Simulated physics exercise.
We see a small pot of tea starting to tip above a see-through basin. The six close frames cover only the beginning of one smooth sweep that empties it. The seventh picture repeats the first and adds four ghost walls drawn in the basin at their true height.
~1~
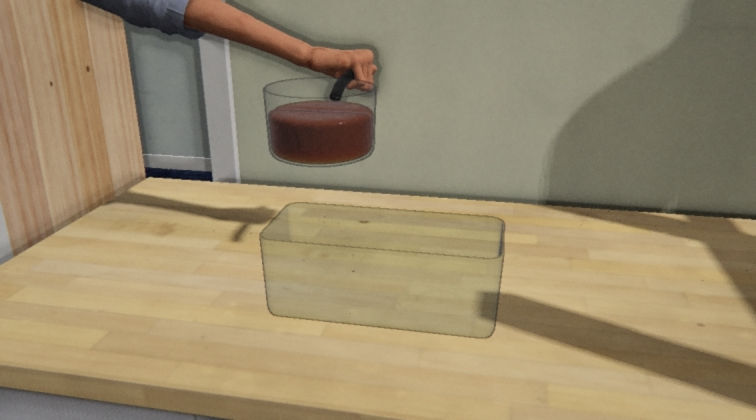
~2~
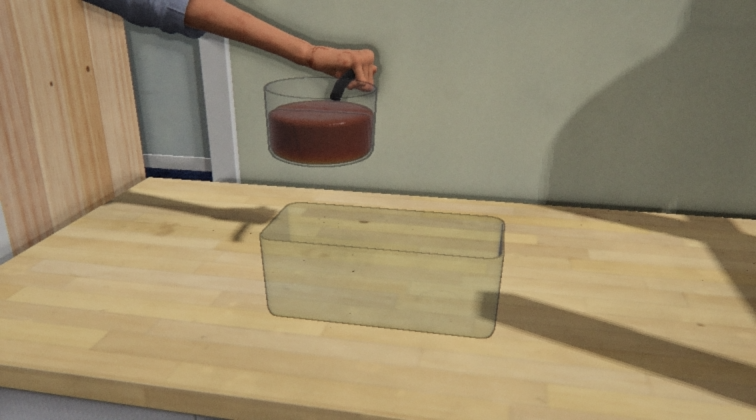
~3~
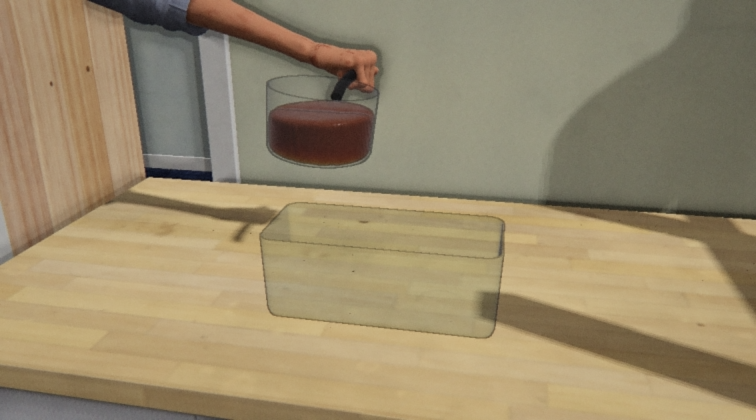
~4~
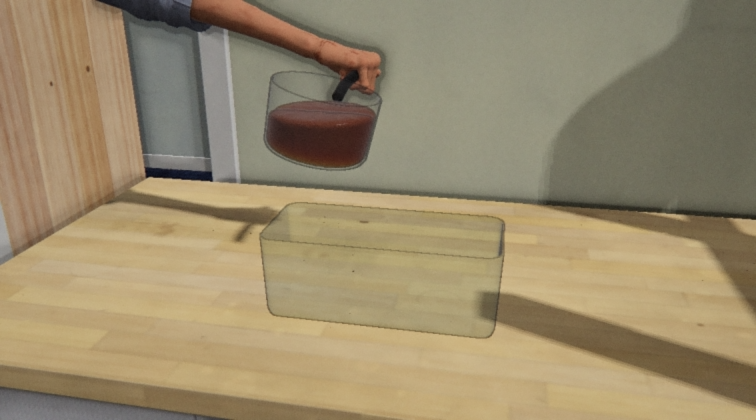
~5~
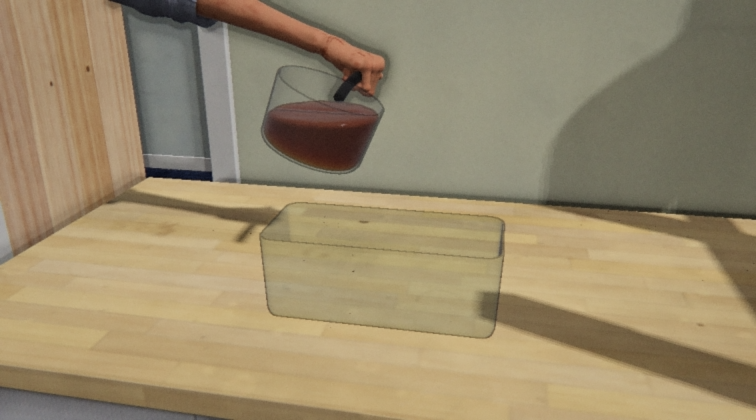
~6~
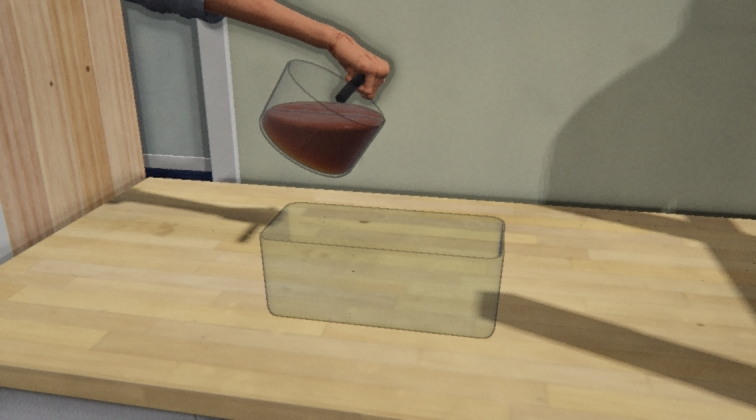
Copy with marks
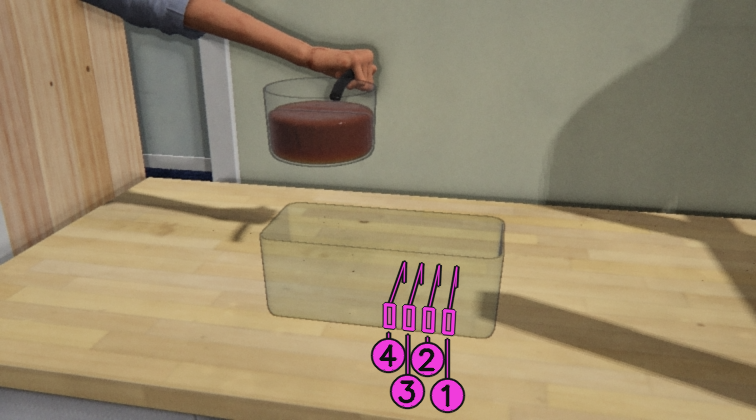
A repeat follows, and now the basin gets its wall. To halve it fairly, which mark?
Take 3.
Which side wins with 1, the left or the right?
The left side.
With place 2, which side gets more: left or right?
The left side.
In magenta, 1 at (447, 339); 2 at (427, 337); 3 at (407, 335); 4 at (388, 333).
Choosing 1, about 92 % ends left of the wall and 7 % right of it.
Choosing 2, about 70 % ends left of the wall and 28 % right of it.
Choosing 3, about 47 % ends left of the wall and 53 % right of it.
Choosing 4, about 27 % ends left of the wall and 72 % right of it.
